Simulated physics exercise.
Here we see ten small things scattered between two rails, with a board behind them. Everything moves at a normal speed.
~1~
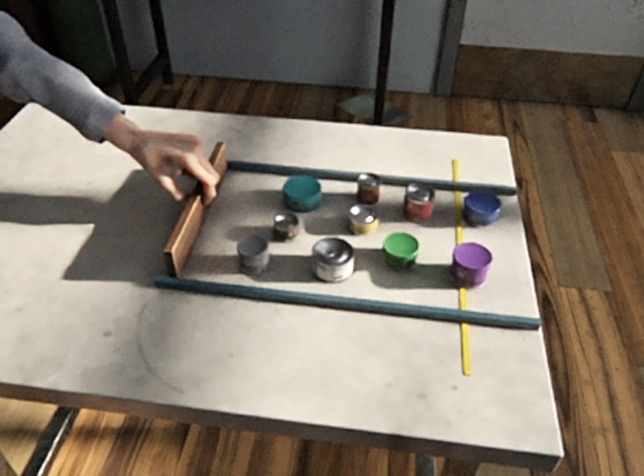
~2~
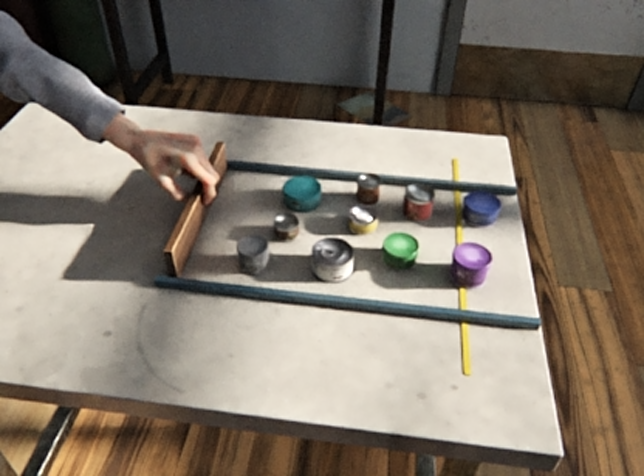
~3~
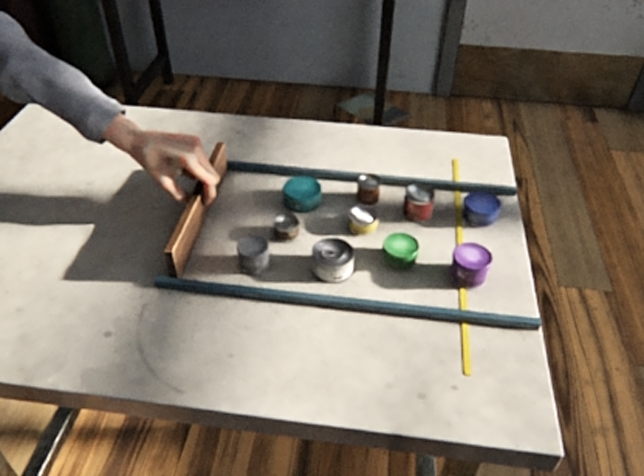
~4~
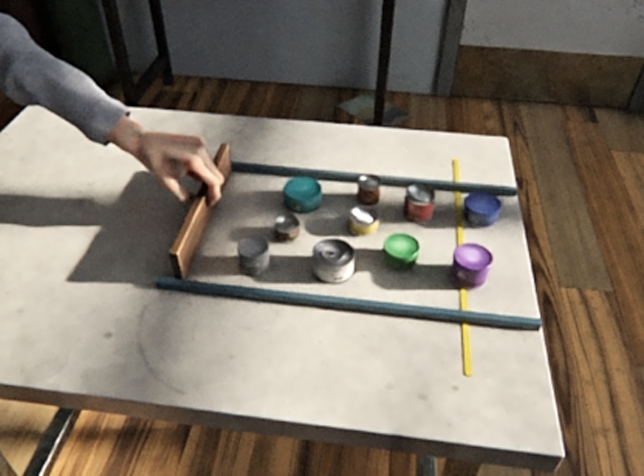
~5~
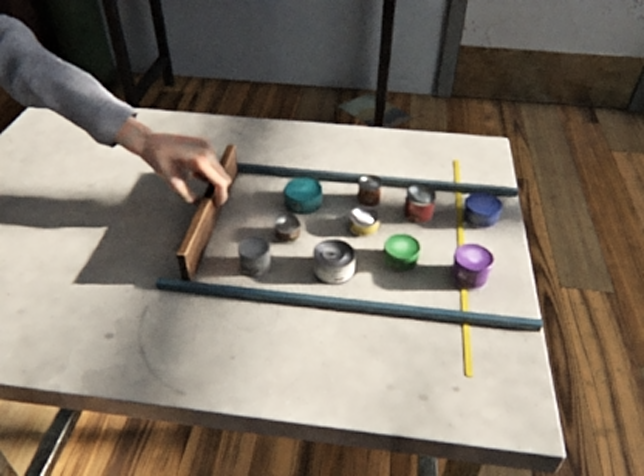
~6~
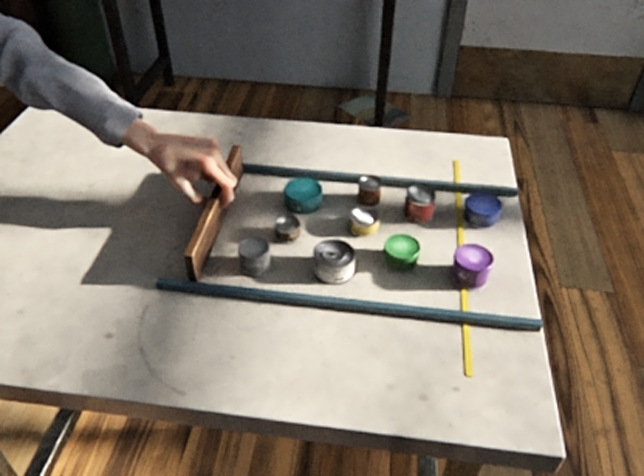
At the start, a hand grips a wooden board standing behind ten small, variously coloured pots and tins scattered between two rails on a pale table, with yellow tape at the right. The board stays almost still, then the hand slides it slightly to the right, while the pots barely move.
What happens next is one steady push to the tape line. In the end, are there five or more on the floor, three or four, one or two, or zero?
Once it stops, the band for pieces knocked off is one to two, pretty clearly.
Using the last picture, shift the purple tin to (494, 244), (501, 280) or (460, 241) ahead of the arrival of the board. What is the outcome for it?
Purple tin: Stays put; goes down; stays put.
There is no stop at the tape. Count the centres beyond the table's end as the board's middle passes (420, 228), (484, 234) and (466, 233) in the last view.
Going through the three places, I get 0, 4 and 2.
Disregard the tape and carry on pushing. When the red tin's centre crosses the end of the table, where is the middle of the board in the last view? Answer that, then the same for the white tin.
When the red tin crosses, the middle is near (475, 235); when the white tin crosses, near (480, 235).
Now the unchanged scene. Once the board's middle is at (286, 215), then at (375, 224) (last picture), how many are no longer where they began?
At first I count 3, and then 8.
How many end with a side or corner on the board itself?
All in all, 4.
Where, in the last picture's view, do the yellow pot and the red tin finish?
First object: (485, 238); second object: (516, 221).
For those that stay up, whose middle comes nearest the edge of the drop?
The red tin is foremost.
Soon after, none off yet; blue pot at rest near (482, 211); purple tin at rest near (471, 267); red tin at rest near (419, 205).
After that, none off yet; blue pot at rest near (482, 211); purple tin at rest near (471, 267); red tin displaced a little near (438, 207).
In the end, the number that fall off is one or two; gone, purple tin and blue pot.
